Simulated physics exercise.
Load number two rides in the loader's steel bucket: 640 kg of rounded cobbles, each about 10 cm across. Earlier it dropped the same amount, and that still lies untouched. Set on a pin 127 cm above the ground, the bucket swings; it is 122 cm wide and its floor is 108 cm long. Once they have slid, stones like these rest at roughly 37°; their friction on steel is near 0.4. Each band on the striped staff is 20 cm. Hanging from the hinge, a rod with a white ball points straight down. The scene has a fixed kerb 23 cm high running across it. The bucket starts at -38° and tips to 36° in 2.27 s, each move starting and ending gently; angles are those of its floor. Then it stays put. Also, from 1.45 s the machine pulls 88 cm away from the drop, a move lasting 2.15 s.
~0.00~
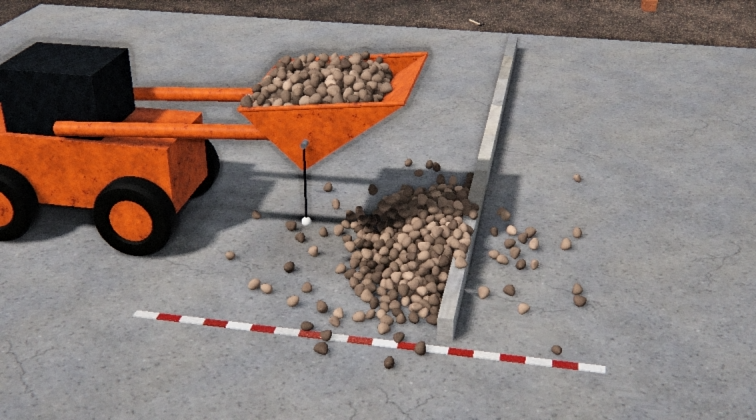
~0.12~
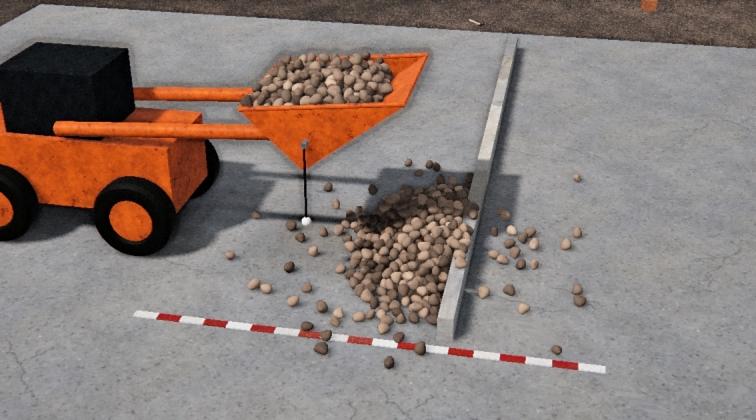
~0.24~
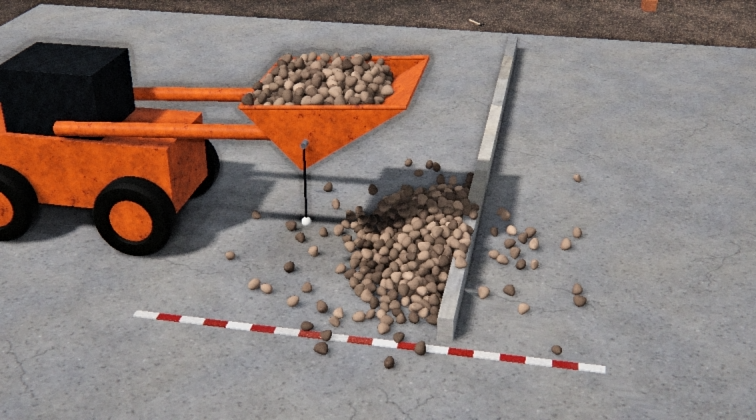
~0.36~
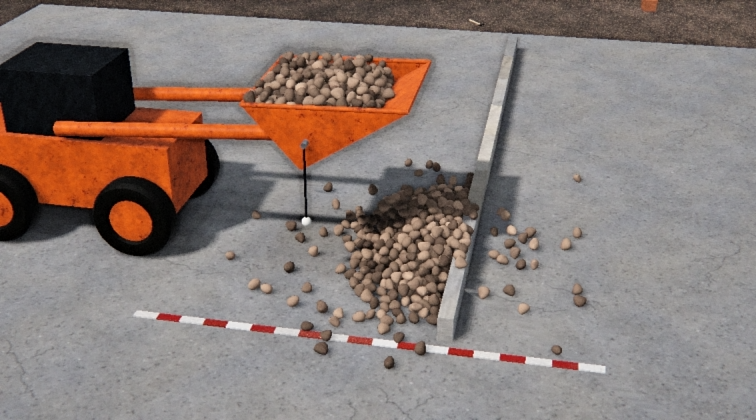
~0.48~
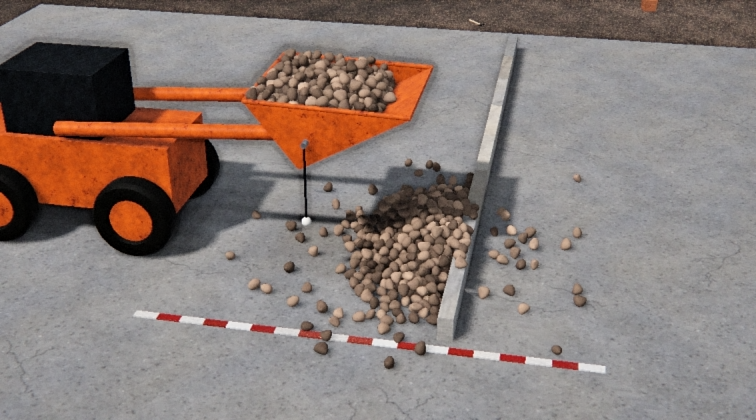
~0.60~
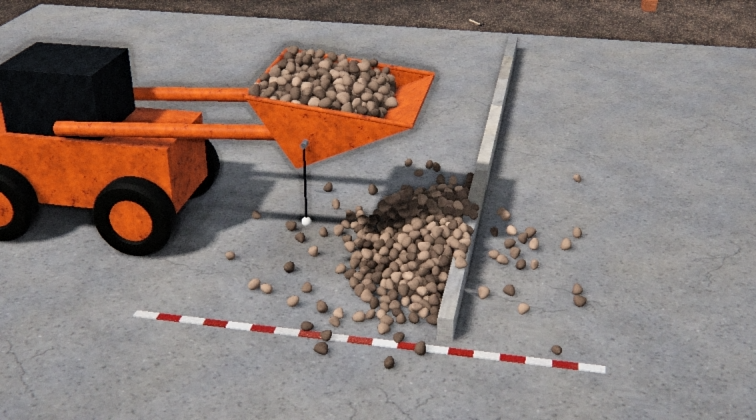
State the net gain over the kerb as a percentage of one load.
3 %.
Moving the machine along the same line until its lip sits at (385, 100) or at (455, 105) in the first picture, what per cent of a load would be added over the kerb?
0 % and 40 %.
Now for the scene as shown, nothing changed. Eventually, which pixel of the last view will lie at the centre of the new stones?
(388, 229).
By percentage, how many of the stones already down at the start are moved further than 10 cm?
15 %.
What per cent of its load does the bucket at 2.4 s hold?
Around 20 per cent of the load is still inside.
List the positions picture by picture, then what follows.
In the first frame, the bucket is at -38°, its lip at (404, 103); the top of the load is at (347, 64). The earlier load is highest near (438, 215), 36 cm above ground level, 96 % on this side of the kerb, 4 % over the kerb.
In the second frame, the bucket is at -37°, its lip at (405, 104); the top of the load is at (342, 63); the stones move at 0.0 m/s on average.
The third frame shows lip at (406, 108), floor tilted -36°, highest stones at (341, 64); the stones move at 0.1 m/s on average.
In the fourth frame, the bucket is at -33°, its lip at (408, 112); the top of the load is at (320, 65); the stones move at 0.1 m/s on average.
In the fifth frame, the bucket is at -29°, its lip at (410, 119); the top of the load is at (299, 63); the stones move at 0.2 m/s on average.
The sixth frame shows lip at (413, 126), floor tilted -25°, highest stones at (299, 60); the stones move at 0.2 m/s on average.
After 1.7 s the floor is at 24°; in per cent of one load, 96 in the bucket, 100 on this side of the kerb, 4 over the kerb; the foremost stones are at (563, 259).
After 2.4 s the floor is at 36°; in per cent of one load, 18 in the bucket, 177 on this side of the kerb, 6 over the kerb; the foremost stones are at (563, 259).
After 4.1 s the floor is at 36°; in per cent of one load, 0 in the bucket, 193 on this side of the kerb, 8 over the kerb; the foremost stones are at (564, 264).
After 6.9 s the floor is at 36°; in per cent of one load, 0 in the bucket, 193 on this side of the kerb, 8 over the kerb; the foremost stones are at (564, 264). Net gain over the kerb, 3.
